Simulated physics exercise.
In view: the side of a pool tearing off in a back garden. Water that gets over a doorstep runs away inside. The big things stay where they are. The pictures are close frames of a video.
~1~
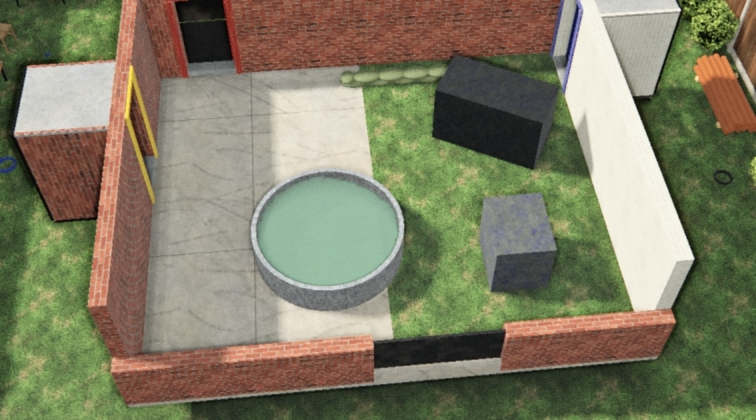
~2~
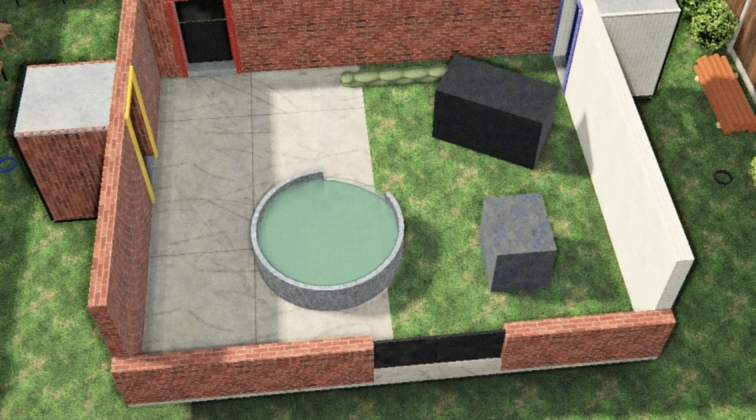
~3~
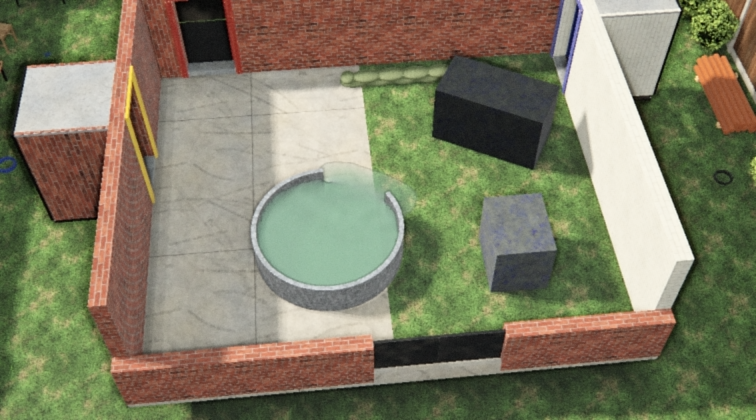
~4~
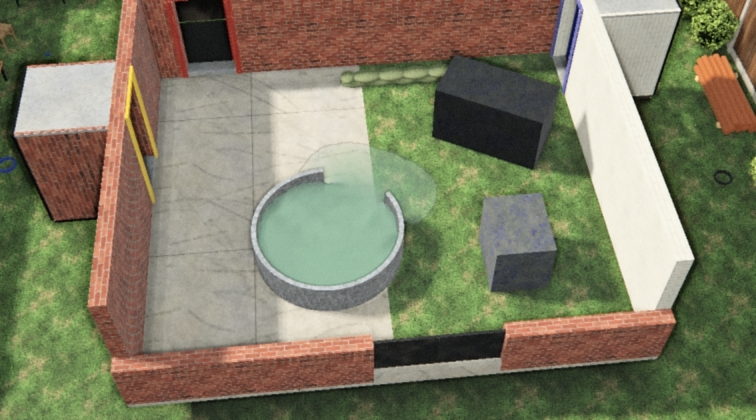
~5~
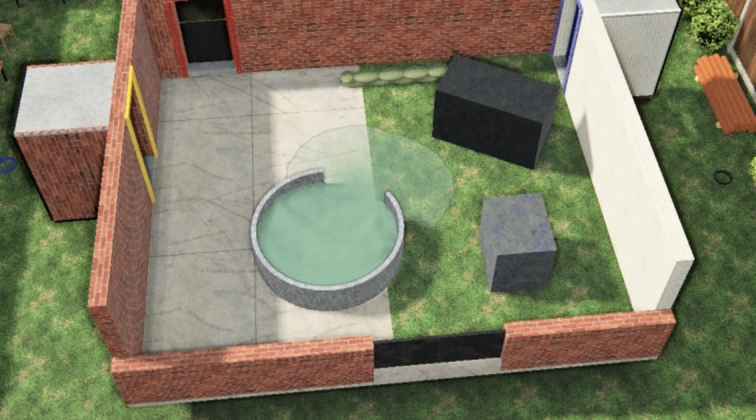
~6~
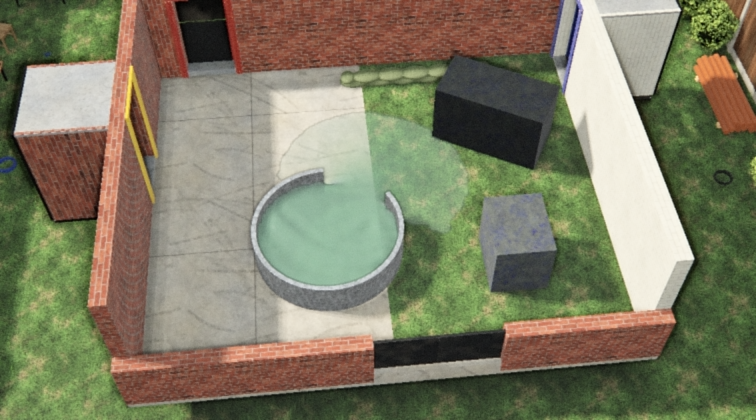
In a walled back garden, a round tank's far side opens and water spreads outward.
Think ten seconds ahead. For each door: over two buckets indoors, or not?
One by one: The blue door lets in a lot; the red door admits no more than that; the yellow door admits no more than that.
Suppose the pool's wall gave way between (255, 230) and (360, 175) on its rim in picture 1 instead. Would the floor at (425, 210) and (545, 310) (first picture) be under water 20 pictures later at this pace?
In that order: Free of water, dry.
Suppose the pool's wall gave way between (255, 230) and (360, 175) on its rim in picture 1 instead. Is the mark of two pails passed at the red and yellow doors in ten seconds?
My reading: The red door lets more in, the yellow door takes more.
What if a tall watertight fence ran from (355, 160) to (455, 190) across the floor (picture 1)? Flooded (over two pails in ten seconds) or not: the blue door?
My reading: Blue keeps below it.
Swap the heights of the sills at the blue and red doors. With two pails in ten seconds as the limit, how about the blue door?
Blue door holds.
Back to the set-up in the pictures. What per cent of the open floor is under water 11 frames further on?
Near 25 in a hundred.
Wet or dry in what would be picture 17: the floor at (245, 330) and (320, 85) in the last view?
One after the other: No water, flooded.
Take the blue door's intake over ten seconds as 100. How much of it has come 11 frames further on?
Close to 0 %.
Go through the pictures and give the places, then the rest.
Still water in the round tank at (328, 229), in the first frame.
Water pours out on the round tank's far side and has run to a hidden place, in the second frame.
The front is at (329, 166), out from the gap on the round tank's far side, in the third frame.
Water pours out on the round tank's far side and has run to (429, 183), in the fourth frame.
The front is at (431, 153), out from the gap on the round tank's far side, in the fifth frame.
Water pours out on the round tank's far side and has run to (371, 116), in the sixth frame.
A moment on, water covers 20 % of the floor; the blue door not reached, the red door not reached, the yellow door not reached.
Next, water covers 25 % of the floor; the blue door not reached, the red door not reached, the yellow door not reached.
Then, water covers 40 % of the floor; the blue door wet at the sill, nothing in, the red door wet at the sill, nothing in, the yellow door not reached.
Later, water covers 65 % of the floor; the blue door under two buckets in, the red door wet at the sill, nothing in, the yellow door wet at the sill, nothing in.
In the end, water covers 90 % of the floor; the blue door over two buckets in, the red door wet at the sill, nothing in, the yellow door wet at the sill, nothing in.
